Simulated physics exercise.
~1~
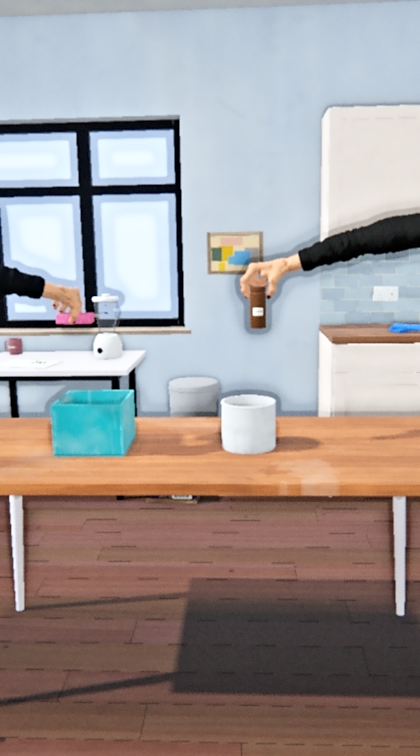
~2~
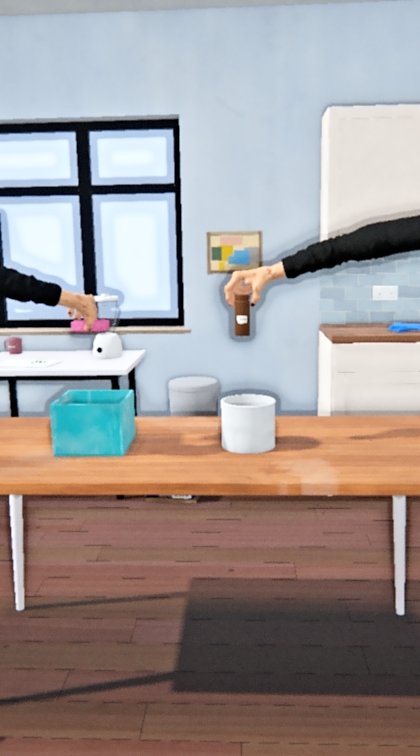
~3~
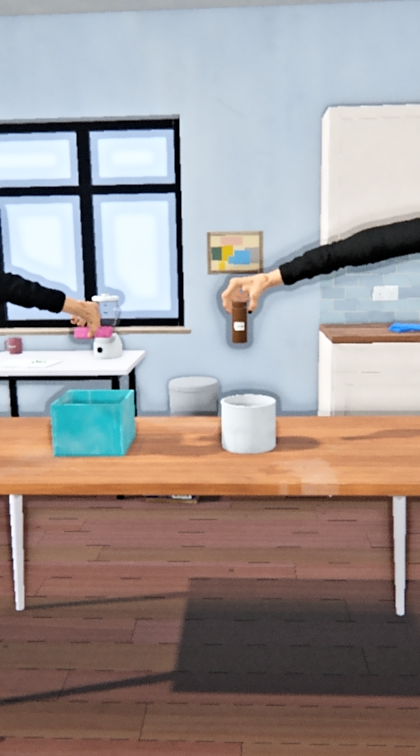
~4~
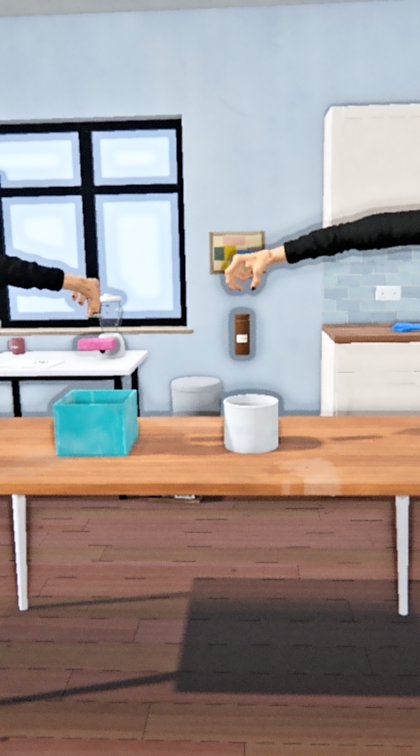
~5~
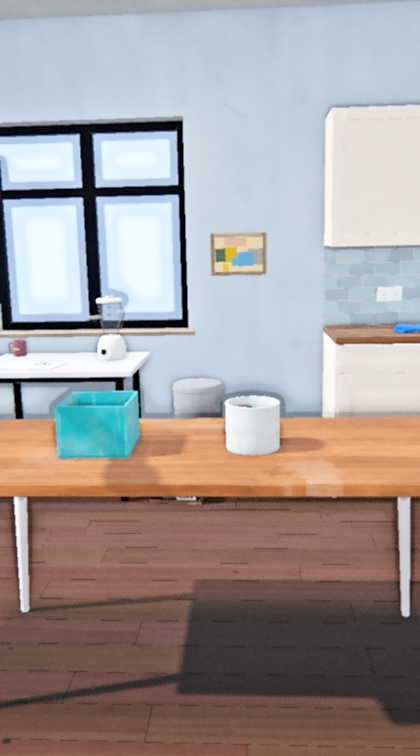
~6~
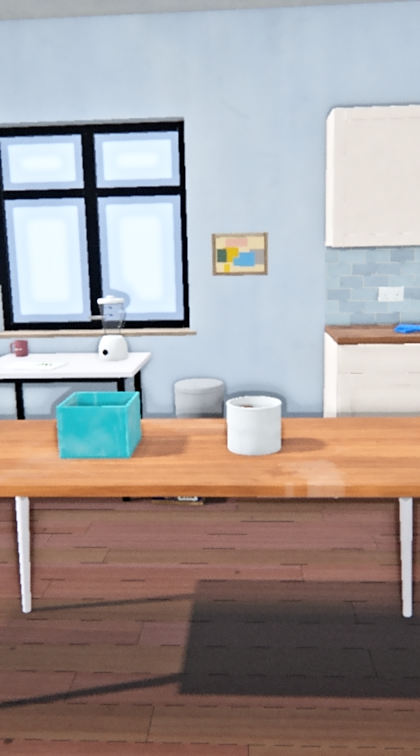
A pink sponge and an upright brown shaker are held by two black-sleeved arms reaching in from the left and right of a blue-walled kitchen, seen from the front by a slightly swaying camera. Below them, a teal basket stands at left and a white pot near the middle of a wooden table. The hands shift slightly, the sponge edging right and the shaker left and down. Both hands let go and the objects fall. The sponge drops into the basket and the shaker into the pot, leaving both containers standing in place and the arms gone.
